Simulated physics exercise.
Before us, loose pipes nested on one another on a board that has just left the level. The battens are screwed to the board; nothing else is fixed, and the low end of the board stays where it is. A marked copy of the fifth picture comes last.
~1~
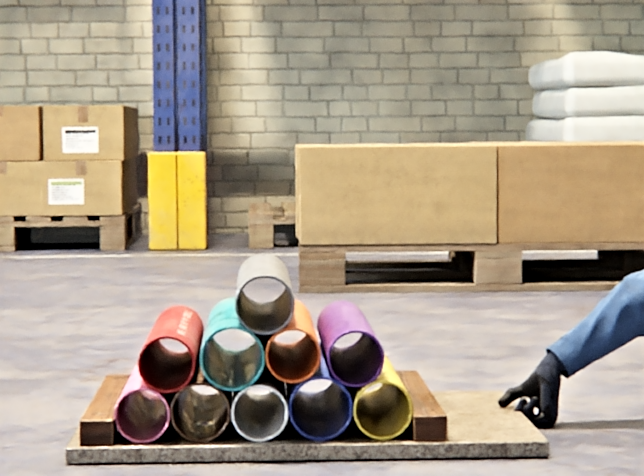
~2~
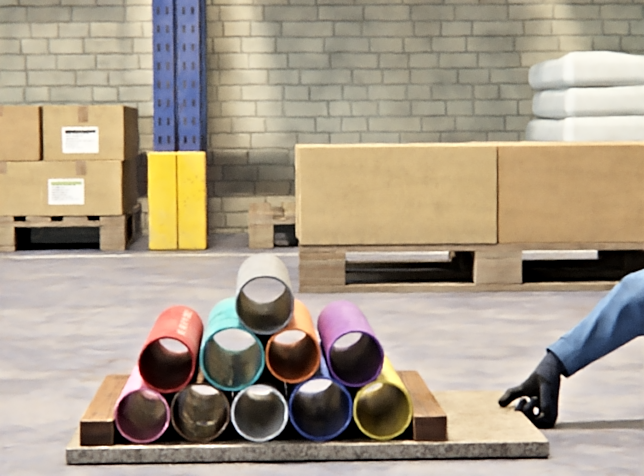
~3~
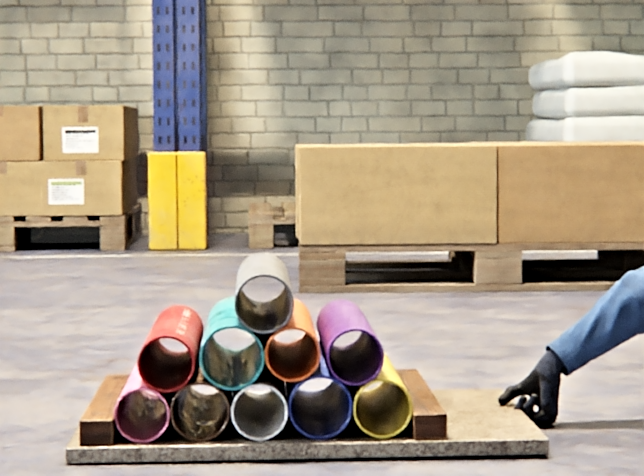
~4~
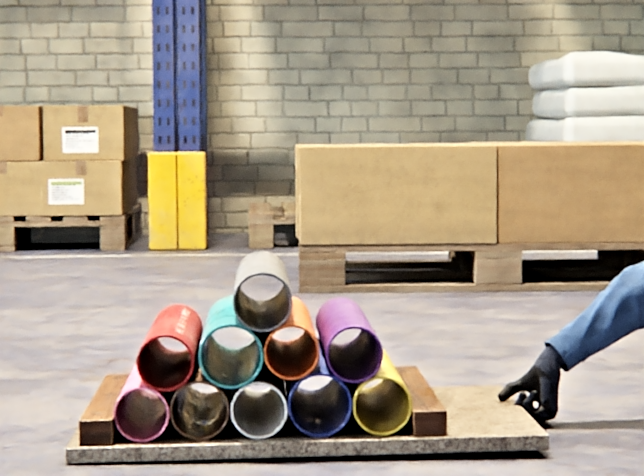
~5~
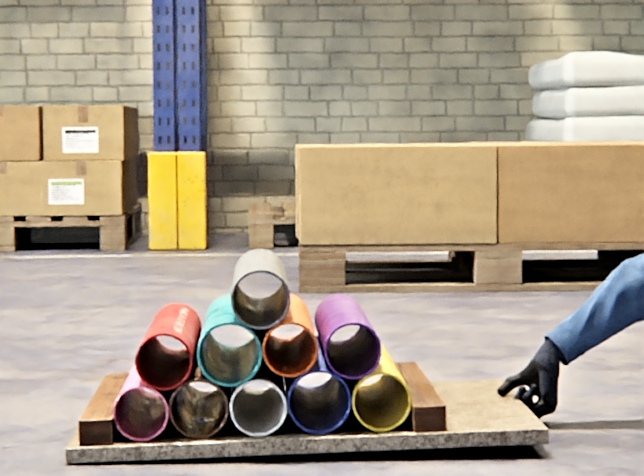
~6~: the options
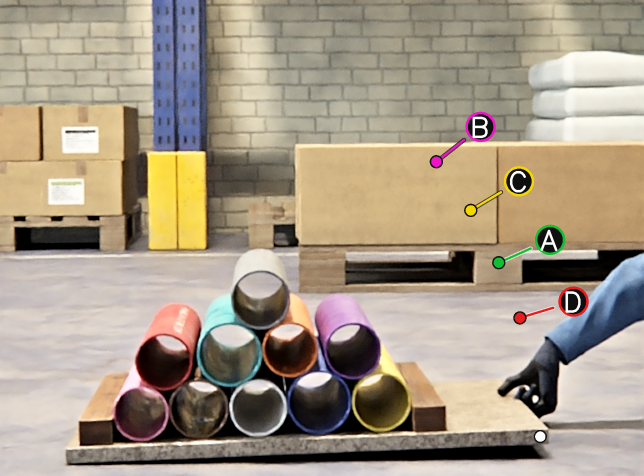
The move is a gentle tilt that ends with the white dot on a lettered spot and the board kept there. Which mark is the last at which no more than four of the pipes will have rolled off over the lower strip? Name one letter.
The answer is mark C.
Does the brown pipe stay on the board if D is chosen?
Yes, with D.
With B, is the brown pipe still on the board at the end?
Yes.
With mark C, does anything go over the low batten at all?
At C: Yes.
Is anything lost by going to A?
Yes.
On the marked copy, A at (499, 263); B at (437, 162); C at (471, 211); D at (520, 318); the white dot at (541, 437).
Following C. Soon after the start, board at 18°.
Later, board at 31°.
In the end, board at 31°, four over the low batten (red, turquoise, orange, grey).
As for the rest, A four over the low batten (red, turquoise, orange, grey); B five over the low batten; D none over the low batten.
